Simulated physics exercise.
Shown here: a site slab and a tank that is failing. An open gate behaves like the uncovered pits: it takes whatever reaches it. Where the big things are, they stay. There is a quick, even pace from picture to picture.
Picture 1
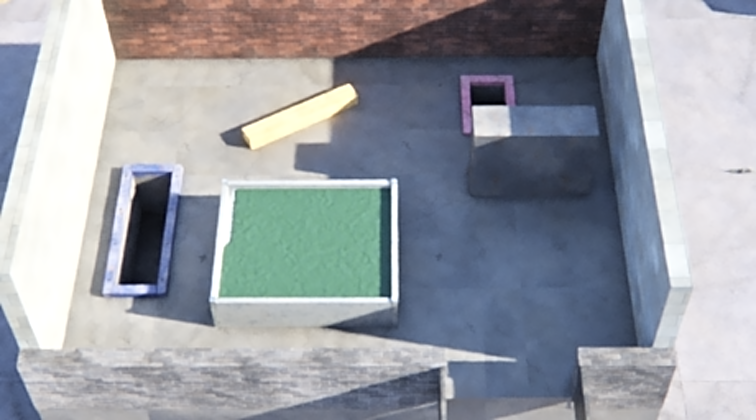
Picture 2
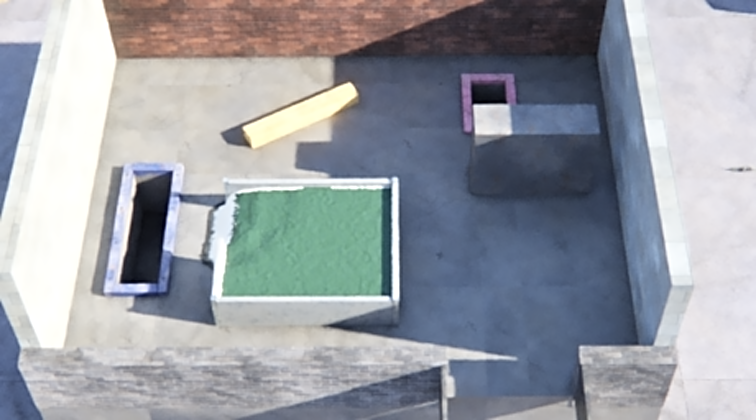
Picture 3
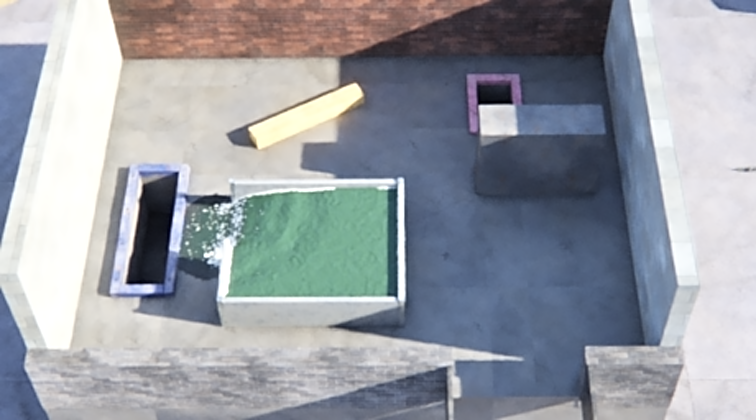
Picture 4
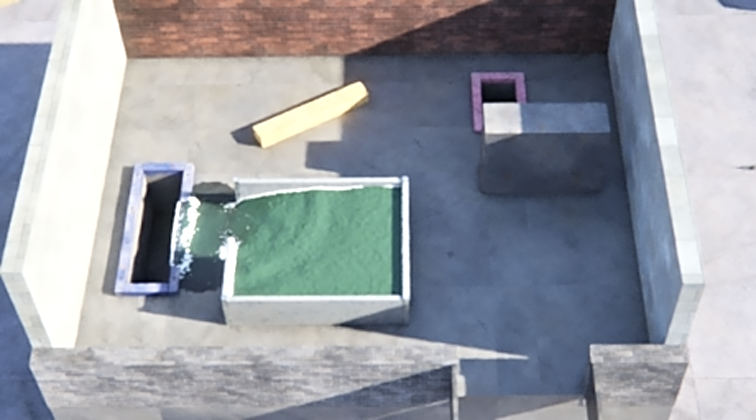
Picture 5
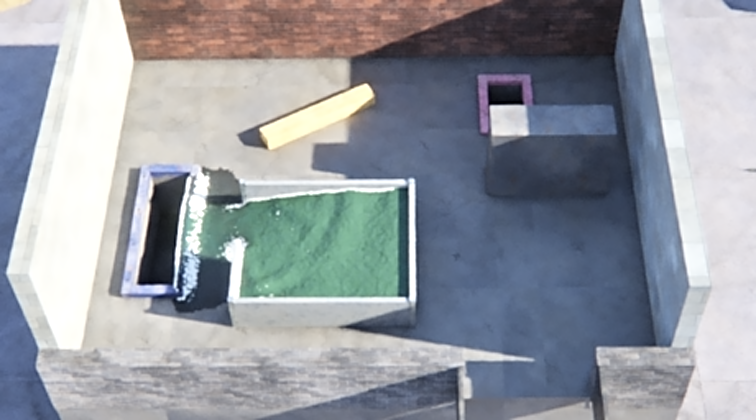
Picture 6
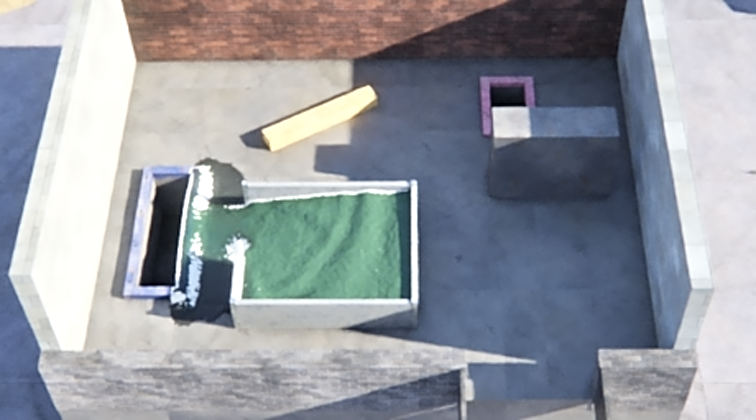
Walled concrete yard with a white tank of green water pouring out its left side and spreading beside a blue-rimmed pit.
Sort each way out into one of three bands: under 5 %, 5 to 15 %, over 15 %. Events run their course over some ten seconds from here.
Sorted: Gate - under 5 %; pink pit - under 5 %; blue pit - over 15 %.
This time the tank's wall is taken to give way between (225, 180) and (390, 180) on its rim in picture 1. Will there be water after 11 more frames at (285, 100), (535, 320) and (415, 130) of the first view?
The first would be drenched, the second still unwetted and the third drenched.
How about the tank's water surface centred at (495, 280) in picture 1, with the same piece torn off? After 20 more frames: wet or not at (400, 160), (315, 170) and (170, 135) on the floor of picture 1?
Outcome, in sequence: Unwetted, wetted, wetted.
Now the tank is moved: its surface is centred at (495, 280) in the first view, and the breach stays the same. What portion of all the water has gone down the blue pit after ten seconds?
I'd put the blue pit at 8 % of the whole.
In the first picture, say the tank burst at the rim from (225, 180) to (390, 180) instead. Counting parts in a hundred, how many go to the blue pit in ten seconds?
Blue 0 %.
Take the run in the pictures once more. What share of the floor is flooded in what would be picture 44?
Some 45 in a hundred.
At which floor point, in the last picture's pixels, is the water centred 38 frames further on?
It's close to (287, 232).
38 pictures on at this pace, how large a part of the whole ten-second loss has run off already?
I make it 95 per cent.
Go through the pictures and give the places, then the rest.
In the first picture, still water in the open tank at (307, 243).
In the second picture, the front is at (222, 208), out from the gap at (229, 229).
In the third picture, the front is at (180, 261), out from the gap at (235, 231).
In the fourth picture, the front is at (193, 194), out from the gap at (239, 230).
In the fifth picture, the front is at (202, 175), out from the gap at (246, 231).
In the sixth picture, the front is at (201, 166), out from the gap at (248, 232).
A moment on, water covers 10 % of the floor; the gate 0 %, the pink pit 0 %, the blue pit 9 %.
Next, water covers 20 % of the floor; the gate 0 %, the pink pit 0 %, the blue pit 19 %.
Then, water covers 25 % of the floor; the gate 0 %, the pink pit 0 %, the blue pit 28 %.
Later, water covers 45 % of the floor; the gate 0 %, the pink pit 0 %, the blue pit 36 %.
In the end, water covers 55 % of the floor; the gate 0 %, the pink pit 0 %, the blue pit 38 %.
